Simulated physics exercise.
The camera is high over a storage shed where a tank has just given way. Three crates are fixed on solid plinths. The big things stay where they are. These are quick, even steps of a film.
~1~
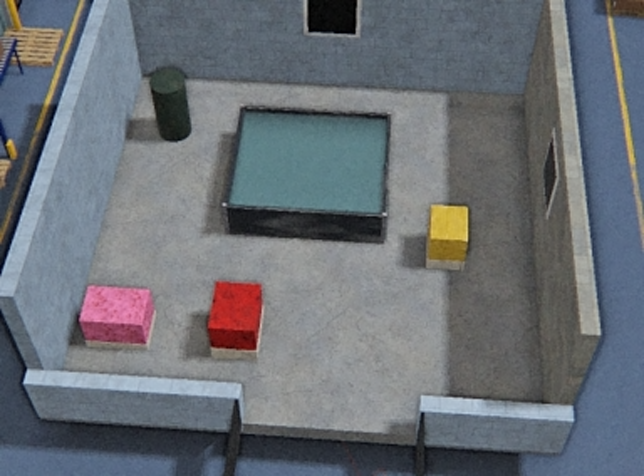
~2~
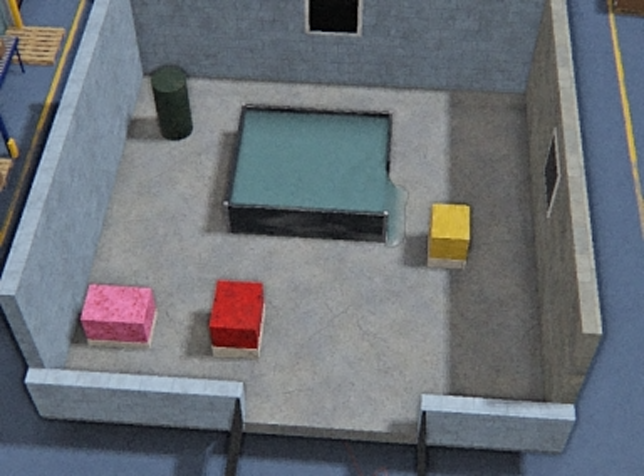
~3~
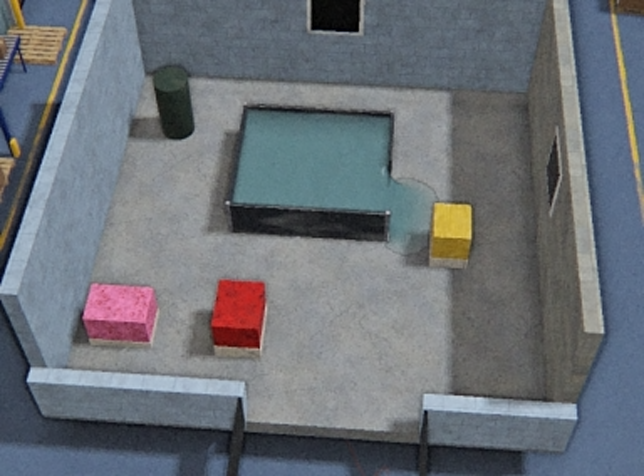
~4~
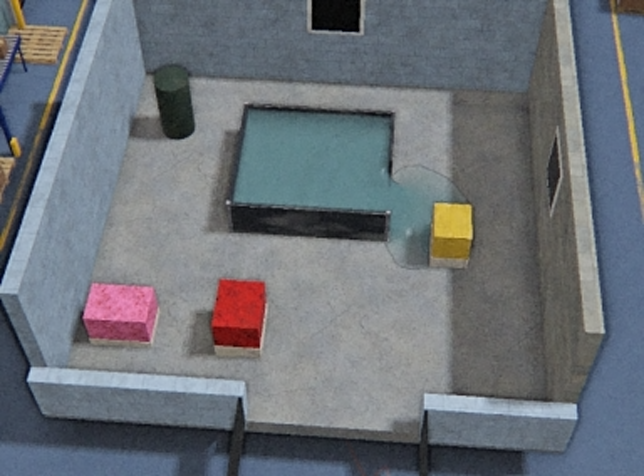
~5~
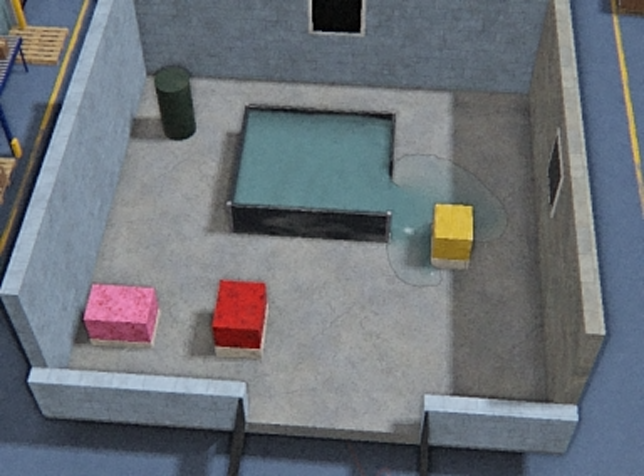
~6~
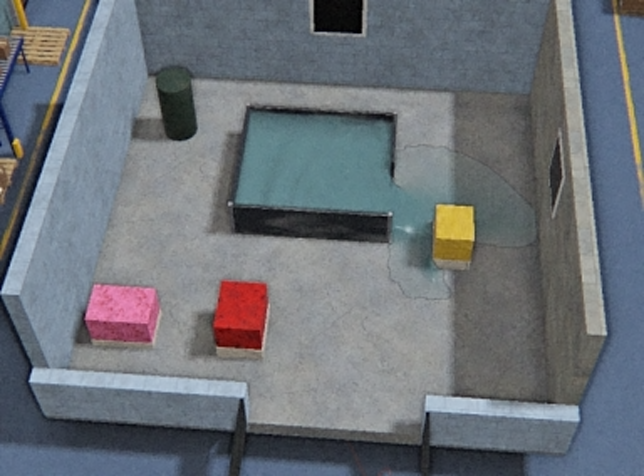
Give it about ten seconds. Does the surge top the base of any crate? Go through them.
One by one: The red crate escapes dry; the pink crate escapes dry; the yellow crate is wetted.
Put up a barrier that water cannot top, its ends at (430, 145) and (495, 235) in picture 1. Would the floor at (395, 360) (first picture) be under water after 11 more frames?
At that place: Flooded.
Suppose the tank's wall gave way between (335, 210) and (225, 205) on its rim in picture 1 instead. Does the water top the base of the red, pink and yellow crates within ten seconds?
My reading: The red crate ends up wet; the pink crate takes water; the yellow crate keeps dry.
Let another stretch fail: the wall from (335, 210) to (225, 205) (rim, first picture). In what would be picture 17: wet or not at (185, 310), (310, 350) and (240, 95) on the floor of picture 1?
One after the other: Awash, awash, not flooded.
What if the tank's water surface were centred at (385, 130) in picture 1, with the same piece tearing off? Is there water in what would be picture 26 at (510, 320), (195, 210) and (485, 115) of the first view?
One after the other: Covered, no water, covered.
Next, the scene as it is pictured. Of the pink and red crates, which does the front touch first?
That is the red crate.
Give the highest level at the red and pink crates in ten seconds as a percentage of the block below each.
Roughly 30 per cent, then 70 per cent.
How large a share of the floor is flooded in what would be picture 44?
Near 65 in a hundred.
A moment on, water covers 20 % of the floor; the red crate not reached, the pink crate not reached, the yellow crate water round its plinth.
Next, water covers 35 % of the floor; the red crate not reached, the pink crate not reached, the yellow crate water round its plinth.
Then, water covers 50 % of the floor; the red crate water round its plinth, the pink crate not reached, the yellow crate water round its plinth.
Later, water covers 65 % of the floor; the red crate water round its plinth, the pink crate water round its plinth, the yellow crate water round its plinth.
In the end, water covers 95 % of the floor; the red crate stayed above the water, the pink crate stayed above the water, the yellow crate was topped.
